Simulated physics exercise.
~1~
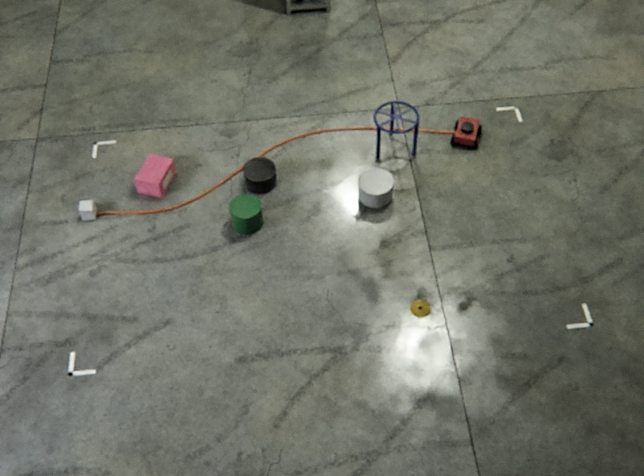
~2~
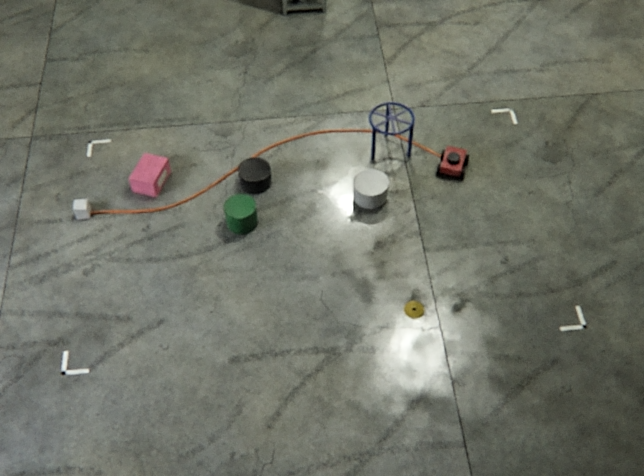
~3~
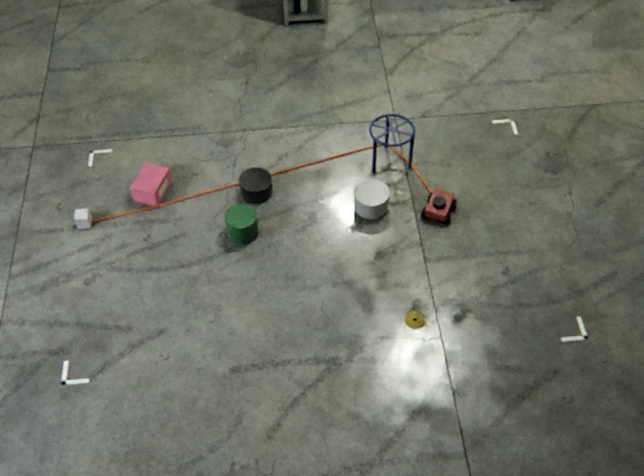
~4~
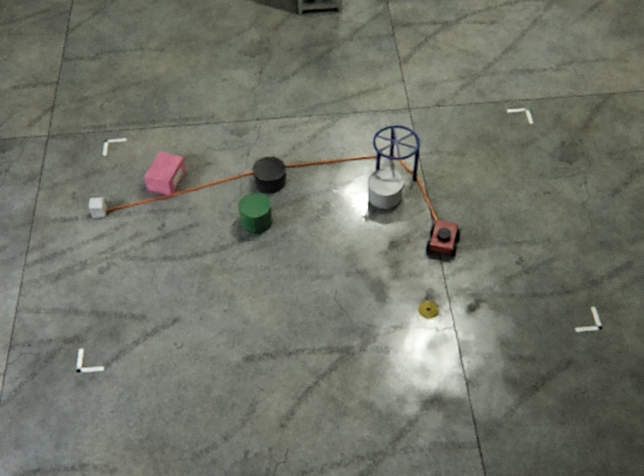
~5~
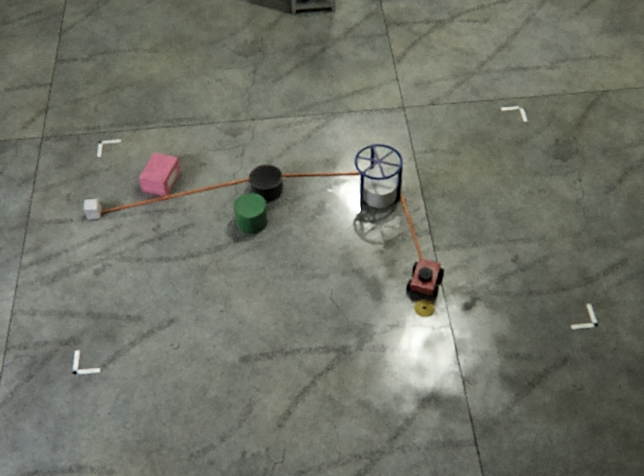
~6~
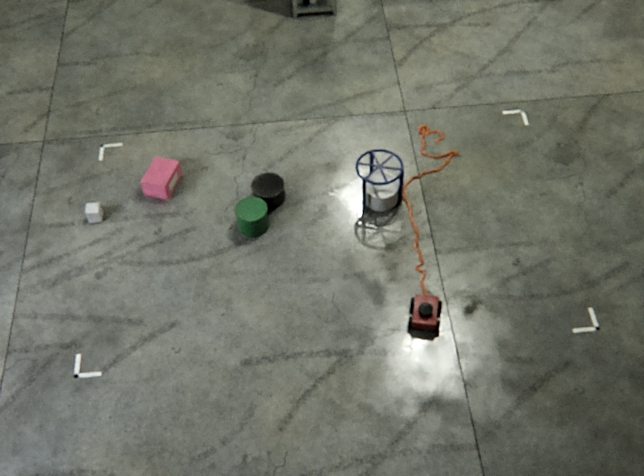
On a grey concrete floor, a small red cart trailing an orange lead rolled toward a yellow mark, pulling the line taut and dragging a blue stool against a white bucket and nudging a black bin, until the lead came free from the white block.
